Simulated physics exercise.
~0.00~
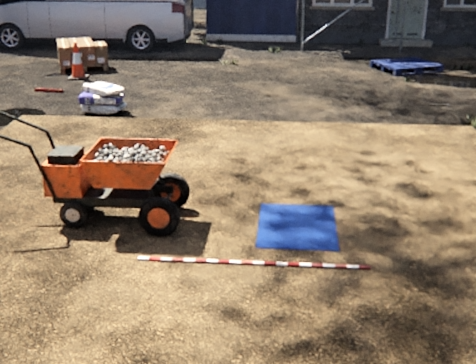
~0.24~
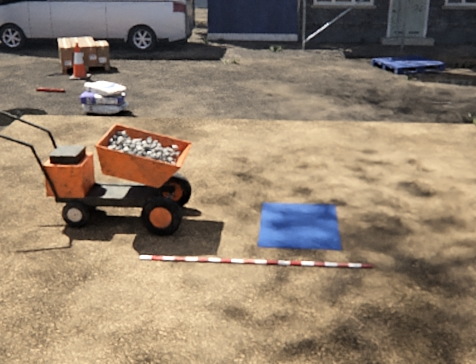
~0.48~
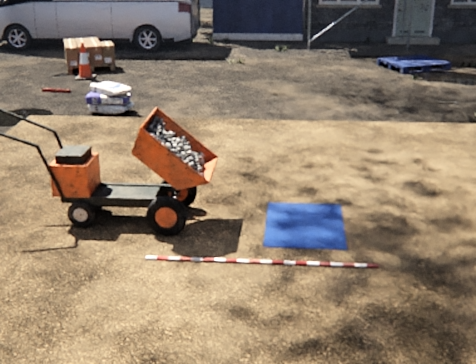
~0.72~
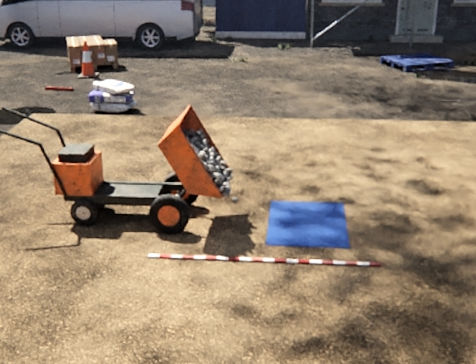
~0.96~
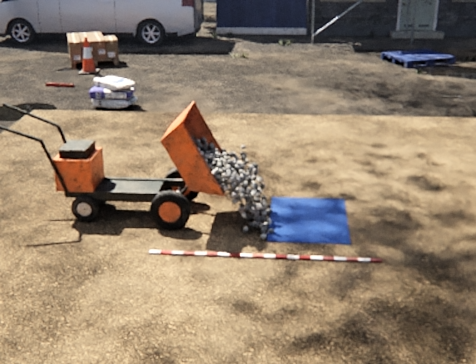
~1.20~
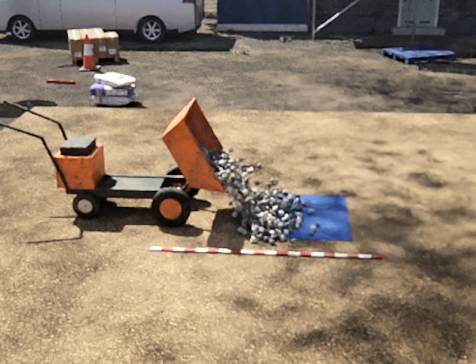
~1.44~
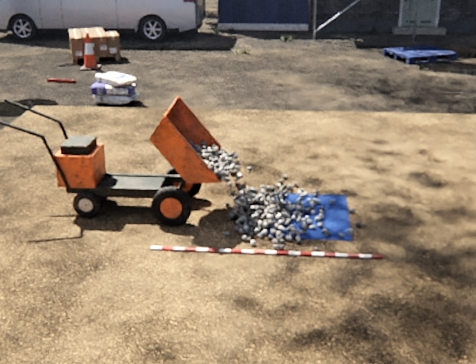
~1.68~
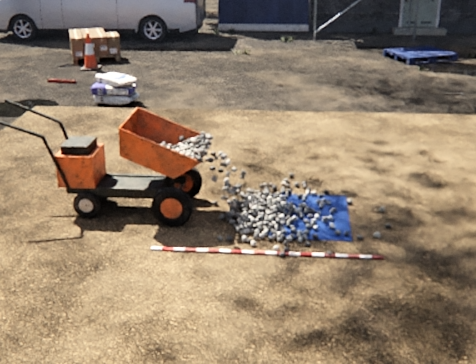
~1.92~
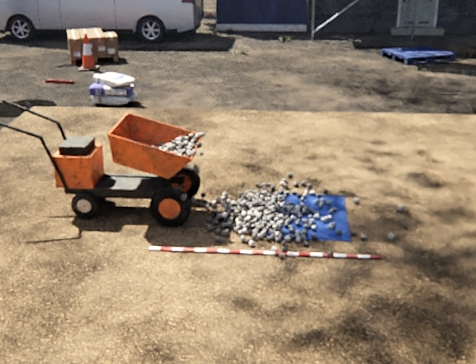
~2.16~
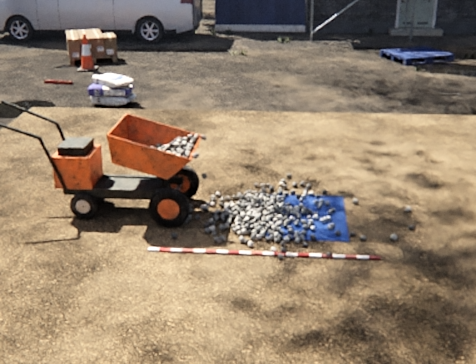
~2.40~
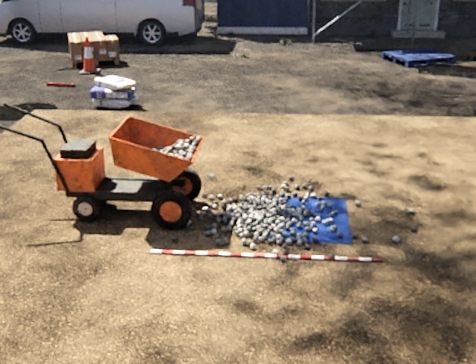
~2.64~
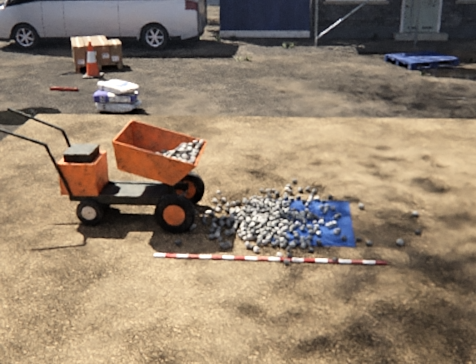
An orange motor barrow loaded with grey stones stands at the left of a sunlit dirt yard, seen from slightly above by a gently swaying camera. A blue sheet lies to its right behind a red-and-white striped staff, with a pale vehicle parked in the background. The skip tilts steeply forward, and stones pour out, heaping on the bare ground and spreading over the sheet. The skip then swings partly back, spilling more stones before stopping at a slight forward tilt. Some stones remain inside, while the rest lie still before and across the sheet, with a few strays beyond.
